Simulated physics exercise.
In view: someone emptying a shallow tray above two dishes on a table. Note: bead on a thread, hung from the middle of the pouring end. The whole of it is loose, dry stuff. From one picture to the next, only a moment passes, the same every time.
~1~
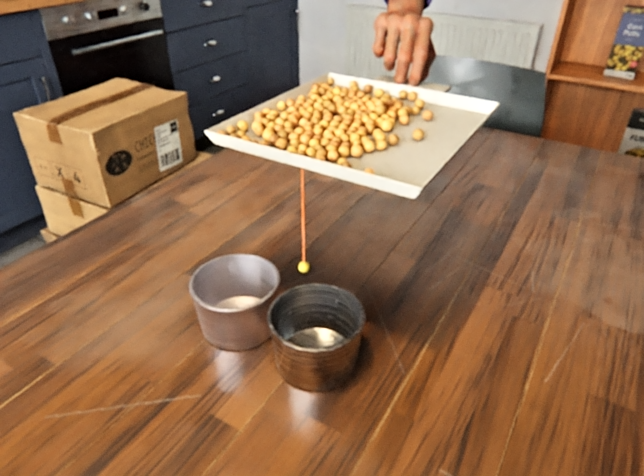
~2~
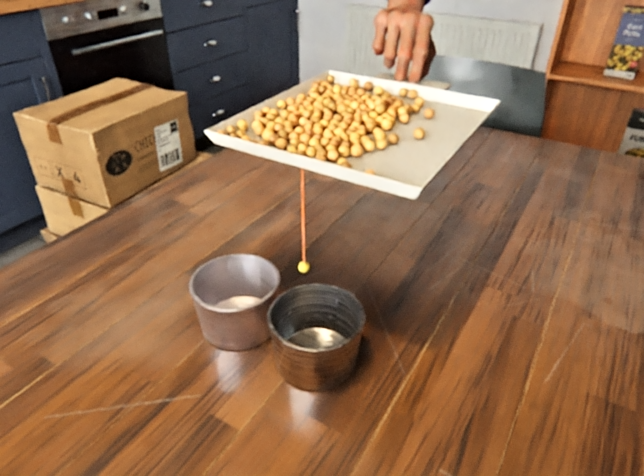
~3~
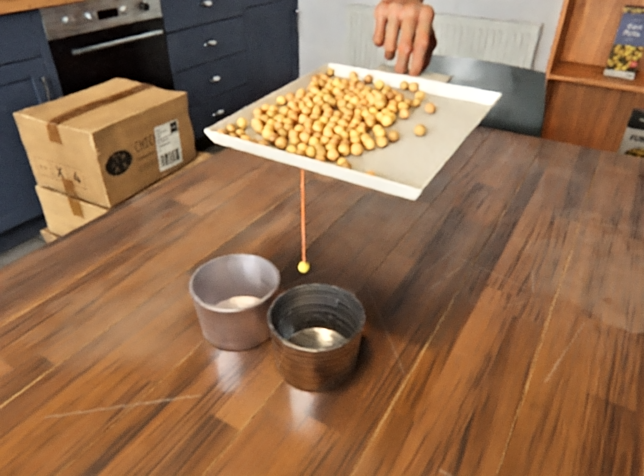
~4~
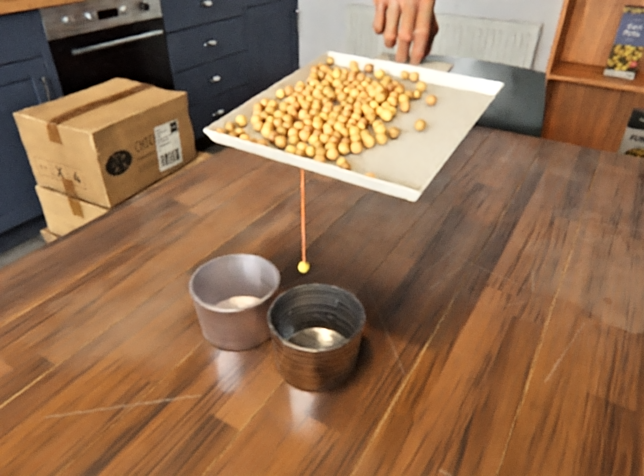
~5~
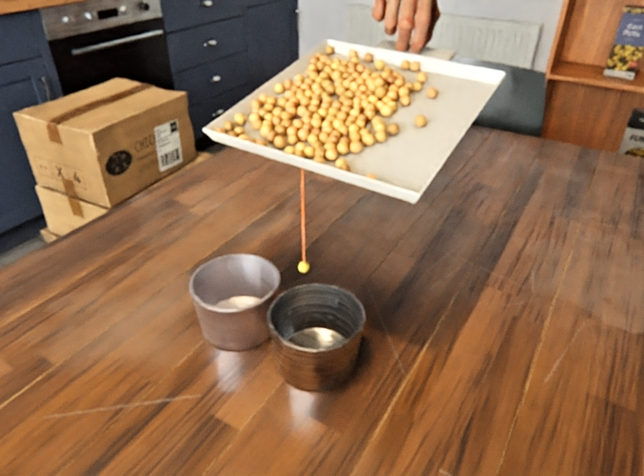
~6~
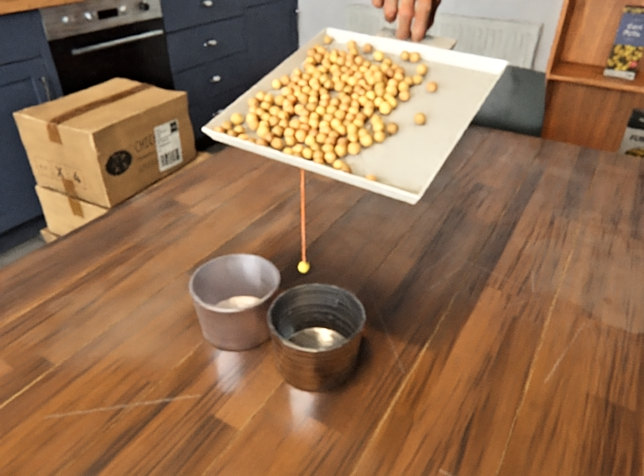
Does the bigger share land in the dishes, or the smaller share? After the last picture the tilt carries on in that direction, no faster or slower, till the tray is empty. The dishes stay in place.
I expect the dishes to end up with the bulk of the load.
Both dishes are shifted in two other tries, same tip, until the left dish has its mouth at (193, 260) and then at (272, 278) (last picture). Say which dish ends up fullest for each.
The dish at right, then the dish at right.
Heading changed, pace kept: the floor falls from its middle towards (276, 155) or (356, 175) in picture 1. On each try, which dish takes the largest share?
Outcome one: The left side; outcome two: The right side.
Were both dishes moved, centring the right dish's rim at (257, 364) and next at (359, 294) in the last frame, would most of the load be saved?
Result - try one, below the halfway mark; try two, below the halfway mark.
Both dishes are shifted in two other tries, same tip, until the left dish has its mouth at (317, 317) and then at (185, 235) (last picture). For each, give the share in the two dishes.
Approximately 70 percent, followed by approximately 0 percent.
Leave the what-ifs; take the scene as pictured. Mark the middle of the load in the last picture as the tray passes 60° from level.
About (318, 244).
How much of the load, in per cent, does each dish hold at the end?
Left 20 per cent, right 50 per cent.
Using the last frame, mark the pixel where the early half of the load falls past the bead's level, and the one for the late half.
First part (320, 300), rest (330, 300).
Soon after the last picture, tray tipped steeply; about a third on the tray; about a quarter in the right dish; a small part in the left dish; a small part outside both; about a quarter in the air.
A little later, tray tipped past a quarter turn; about half in the right dish; about a quarter in the left dish; about a third outside both.
Later still, tray tipped past a quarter turn; about half in the right dish; about a quarter in the left dish; about a third outside both.
At rest, tray tipped past a quarter turn; about half in the right dish; about a quarter in the left dish; about a third outside both.
